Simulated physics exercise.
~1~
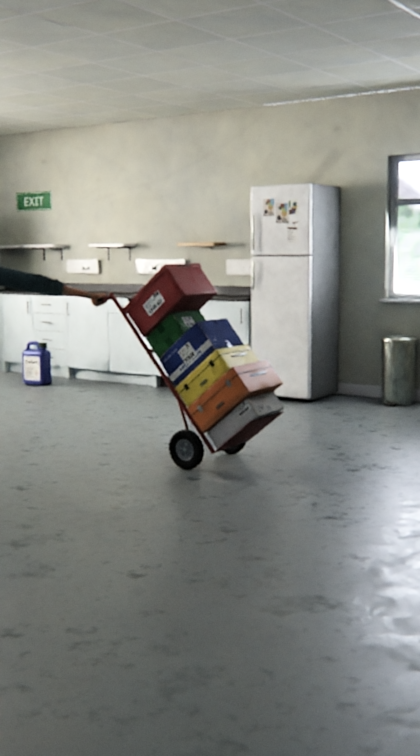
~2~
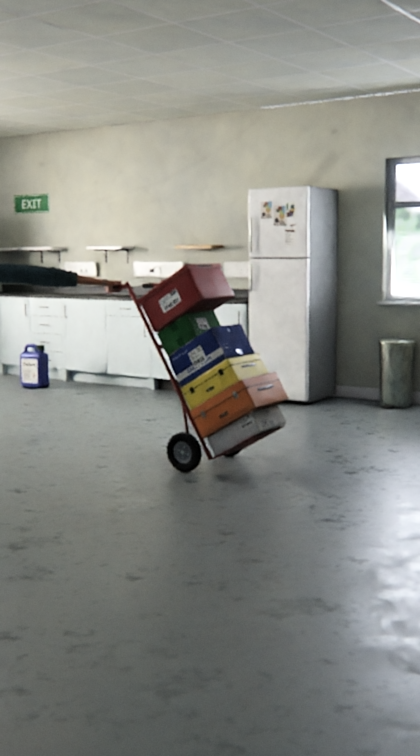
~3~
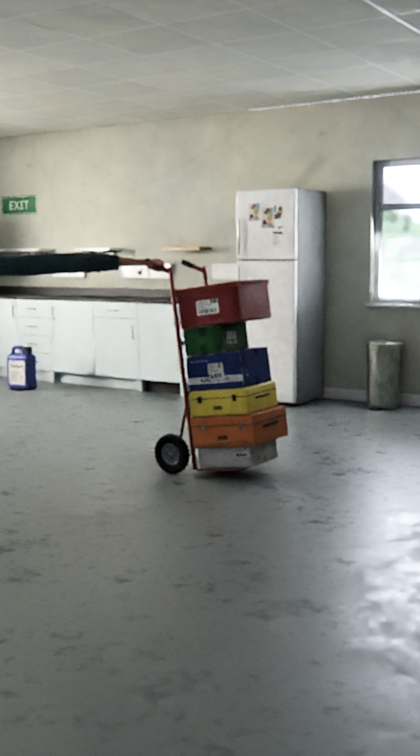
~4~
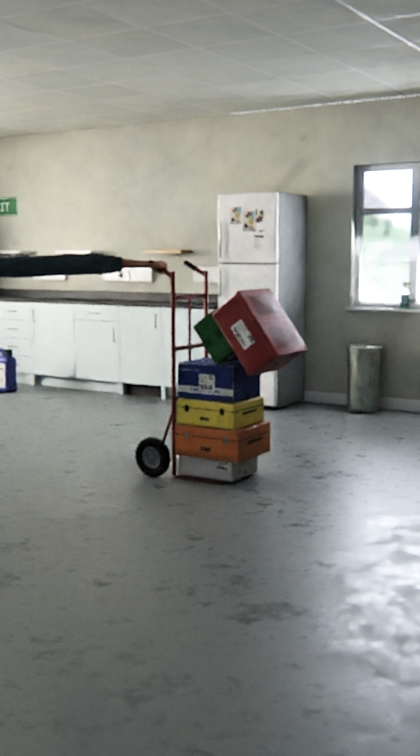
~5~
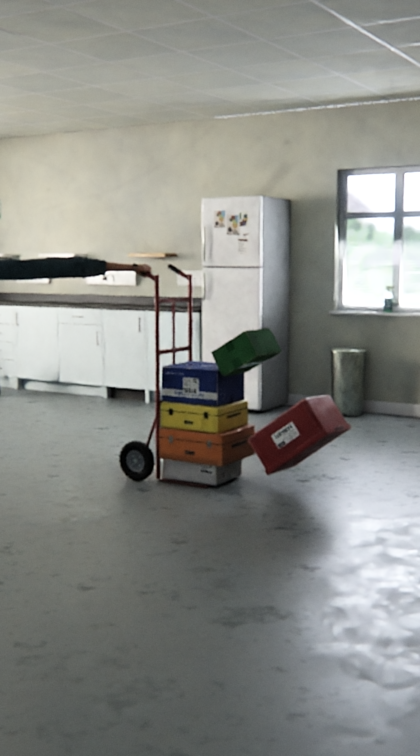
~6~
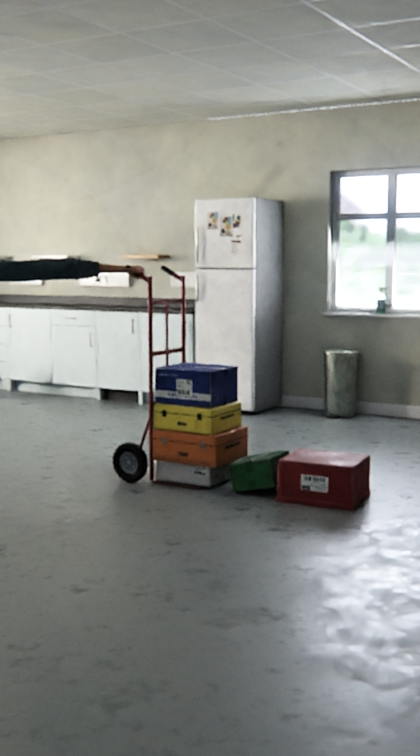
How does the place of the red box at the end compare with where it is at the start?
At the start the red box sits on top of the stack on the tilted hand truck. At the end it rests on the floor to the right of the truck, beside the green box.
